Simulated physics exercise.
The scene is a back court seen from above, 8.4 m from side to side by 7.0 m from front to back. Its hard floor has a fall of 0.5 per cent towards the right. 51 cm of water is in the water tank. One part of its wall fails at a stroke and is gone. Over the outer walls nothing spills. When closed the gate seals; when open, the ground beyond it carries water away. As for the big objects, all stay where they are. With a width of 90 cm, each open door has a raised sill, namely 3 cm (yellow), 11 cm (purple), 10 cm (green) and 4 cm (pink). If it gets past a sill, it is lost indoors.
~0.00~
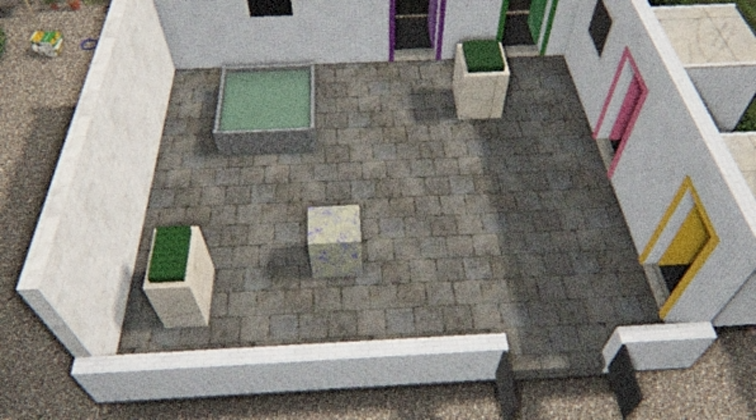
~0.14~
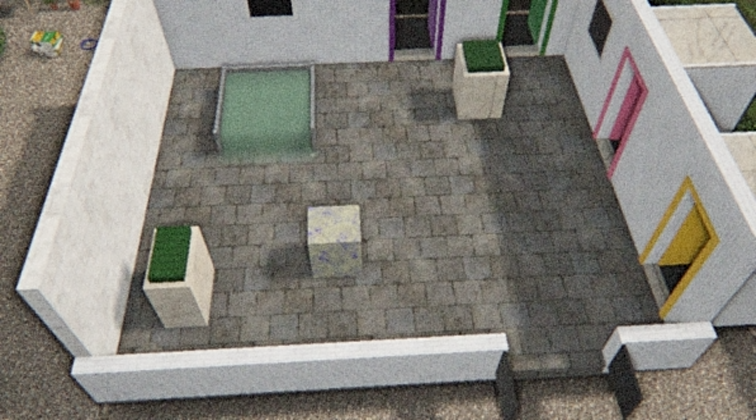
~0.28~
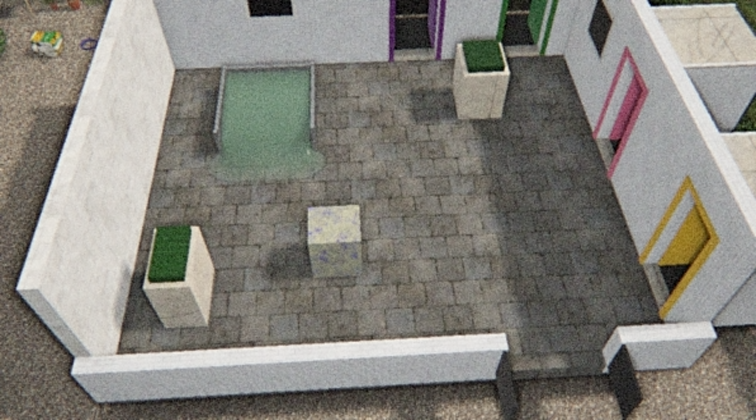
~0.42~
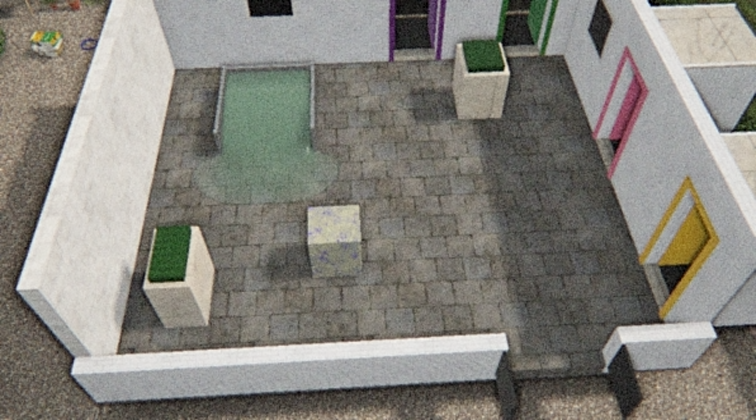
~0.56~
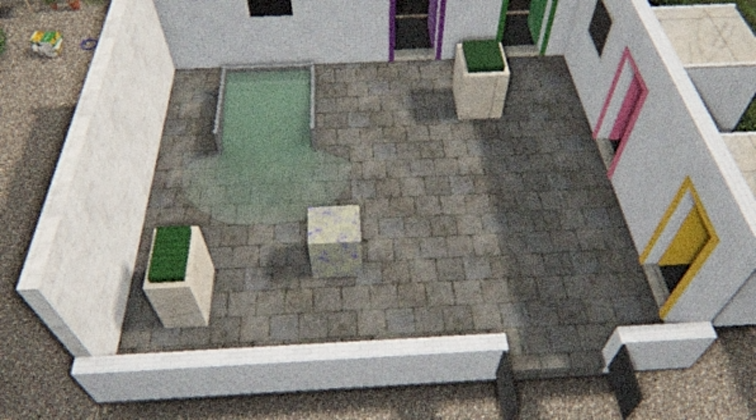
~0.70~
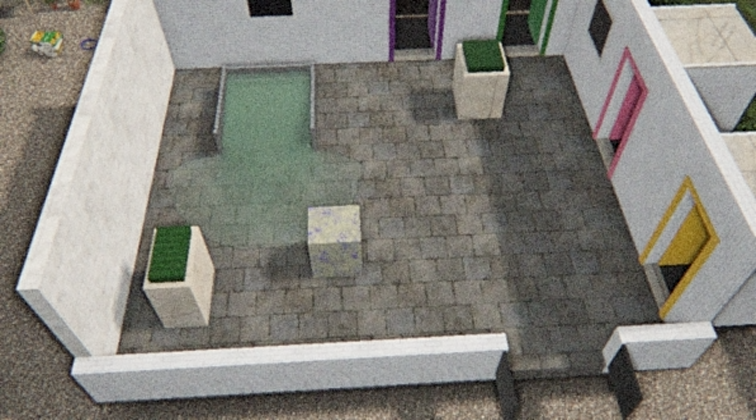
Green water pours from the tank's open front and spreads across the grey paved court.
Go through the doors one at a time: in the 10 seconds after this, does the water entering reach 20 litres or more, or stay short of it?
Going through them: The yellow door reaches it; the purple door stays short; the green door stays short; the pink door stays short.
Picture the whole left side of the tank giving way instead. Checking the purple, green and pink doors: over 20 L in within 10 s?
In that case, purple door: Less than that, green door: Less than that, pink door: Less than that.
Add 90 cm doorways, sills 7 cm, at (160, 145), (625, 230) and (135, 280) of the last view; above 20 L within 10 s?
Note, doorways in listed order: Stays short, stays short, goes beyond.
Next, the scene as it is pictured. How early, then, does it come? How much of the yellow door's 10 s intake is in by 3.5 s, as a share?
I'd say close to 0 percent.
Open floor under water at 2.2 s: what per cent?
Wet share: Near 30 percent.
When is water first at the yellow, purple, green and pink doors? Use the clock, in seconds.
For yellow it is 5.0 seconds, for purple not in the 10 s, for green not in the 10 s, and for pink 6.0 seconds.
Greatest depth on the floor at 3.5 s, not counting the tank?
Up to some 22 cm.
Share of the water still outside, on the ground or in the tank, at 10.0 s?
About 94 per cent.
After 1.4 s water covers 20 % of the floor and is deepest (21 cm) near (272, 155); yellow door not reached, purple door not reached, green door not reached, pink door not reached.
After 2.2 s water covers 30 % of the floor and is deepest (22 cm) near (273, 368); yellow door not reached, purple door not reached, green door not reached, pink door not reached.
After 3.5 s water covers 45 % of the floor and is deepest (22 cm) near (150, 375); yellow door not reached, purple door not reached, green door not reached, pink door not reached.
After 6.0 s water covers 55 % of the floor and is deepest (11 cm) near (663, 336); yellow door 9 cm at the sill, 2 L in, purple door not reached, green door not reached, pink door not reached.
After 10.0 s water covers 80 % of the floor and is deepest (8 cm) near (643, 348); yellow door 7 cm at the sill, 47 L in, purple door not reached, green door not reached, pink door 4 cm at the sill, 0 L in.
